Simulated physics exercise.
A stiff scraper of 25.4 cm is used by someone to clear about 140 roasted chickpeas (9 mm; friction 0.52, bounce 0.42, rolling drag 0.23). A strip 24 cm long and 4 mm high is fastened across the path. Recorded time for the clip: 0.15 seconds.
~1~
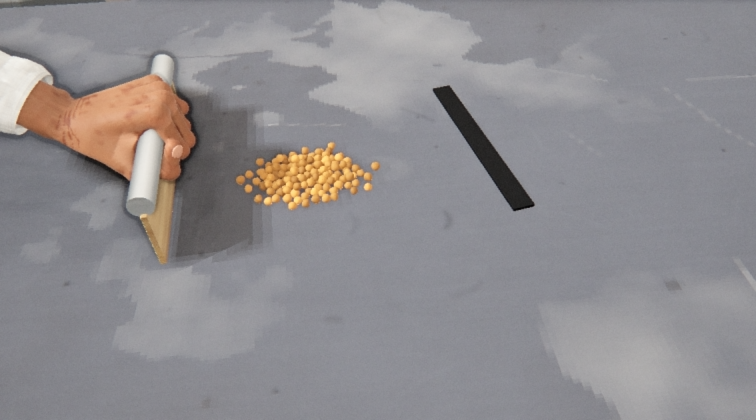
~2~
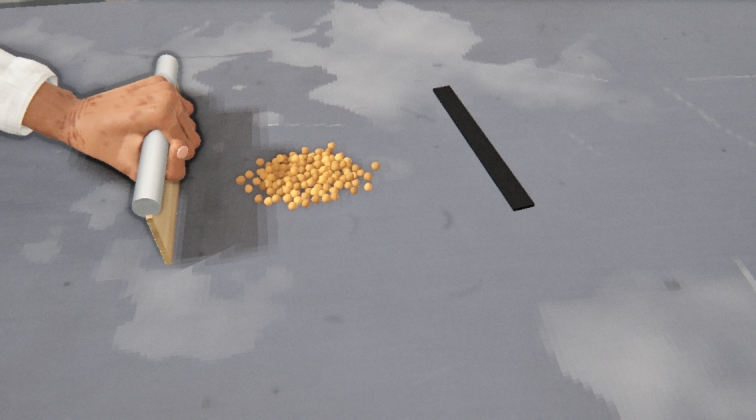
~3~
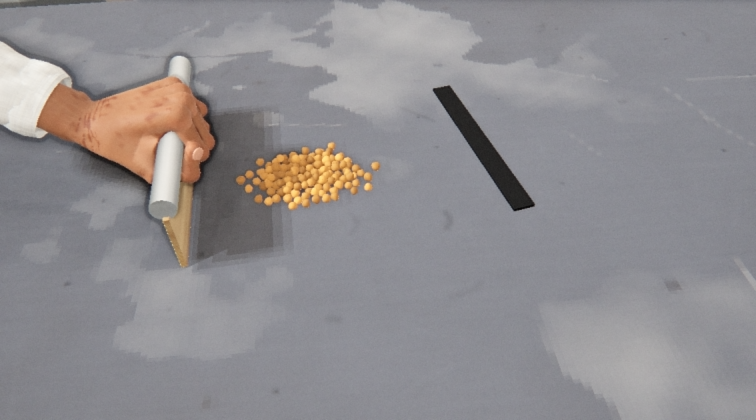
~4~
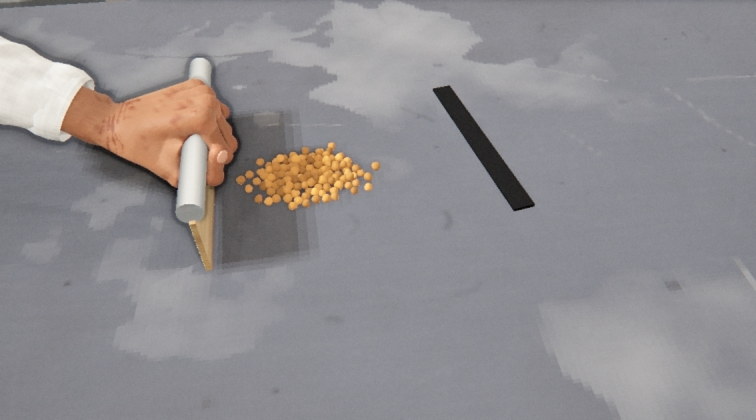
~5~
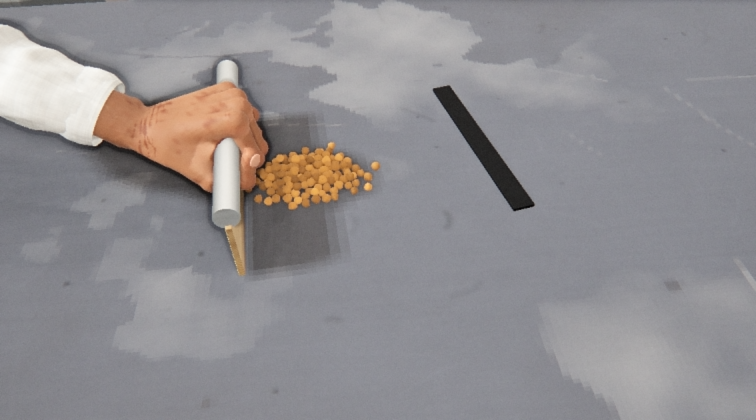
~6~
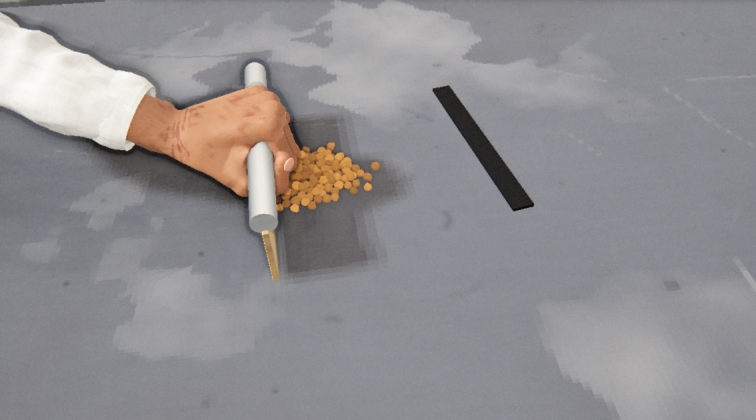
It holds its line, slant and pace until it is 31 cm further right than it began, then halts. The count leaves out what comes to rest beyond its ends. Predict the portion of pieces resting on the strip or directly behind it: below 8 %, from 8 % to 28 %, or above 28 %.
The share on or behind the strip is moderate.
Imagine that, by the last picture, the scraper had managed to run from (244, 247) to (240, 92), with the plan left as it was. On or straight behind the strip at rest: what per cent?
Somewhere above 10, then.
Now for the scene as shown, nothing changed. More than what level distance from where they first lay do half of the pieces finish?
I'd put it at around 22 centimetres.
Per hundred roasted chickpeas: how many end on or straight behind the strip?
Share: Approx. 20 %.
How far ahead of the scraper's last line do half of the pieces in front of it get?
Middle value: Near 4 cm.
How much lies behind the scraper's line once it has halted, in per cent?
Share: Approx. 0 %.
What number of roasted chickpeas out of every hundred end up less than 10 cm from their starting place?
Roughly 0 per cent.
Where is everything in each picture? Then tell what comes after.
Scraper from (148, 223) to (168, 79); moved 0.0 cm; pieces shifted so far, 0; middle of the spill at (307, 177); strip at (478, 139), in the first frame.
Scraper from (153, 224) to (173, 79); moved 0.5 cm; pieces shifted so far, 0; middle of the spill at (308, 177), in the second frame.
Scraper from (170, 227) to (185, 81); moved 2.1 cm; pieces shifted so far, 0; middle of the spill at (308, 177), in the third frame.
Scraper from (196, 230) to (205, 82); moved 4.7 cm; pieces shifted so far, 0; middle of the spill at (308, 177), in the fourth frame.
Scraper from (231, 235) to (231, 85); moved 8.1 cm; pieces shifted so far, 1; middle of the spill at (307, 177), in the fifth frame.
Scraper from (267, 240) to (258, 88); moved 11.5 cm; pieces shifted so far, 75; middle of the spill at (310, 172); strip at (478, 139), in the sixth frame.
Then, 0.16 s after the last picture, scraper 29 cm from its start, spill 18 cm wide; elsewhere 100 %.
Then, 0.31 s after the last picture, scraper 32 cm from its start, spill 24 cm wide; on or straight behind the strip 20 %, elsewhere 80 %.
Then, 0.44 s after the last picture, scraper 32 cm from its start, spill 26 cm wide; on or straight behind the strip 20 %, elsewhere 80 %.
In the end, on or straight behind the strip 20 %, elsewhere 80 %.
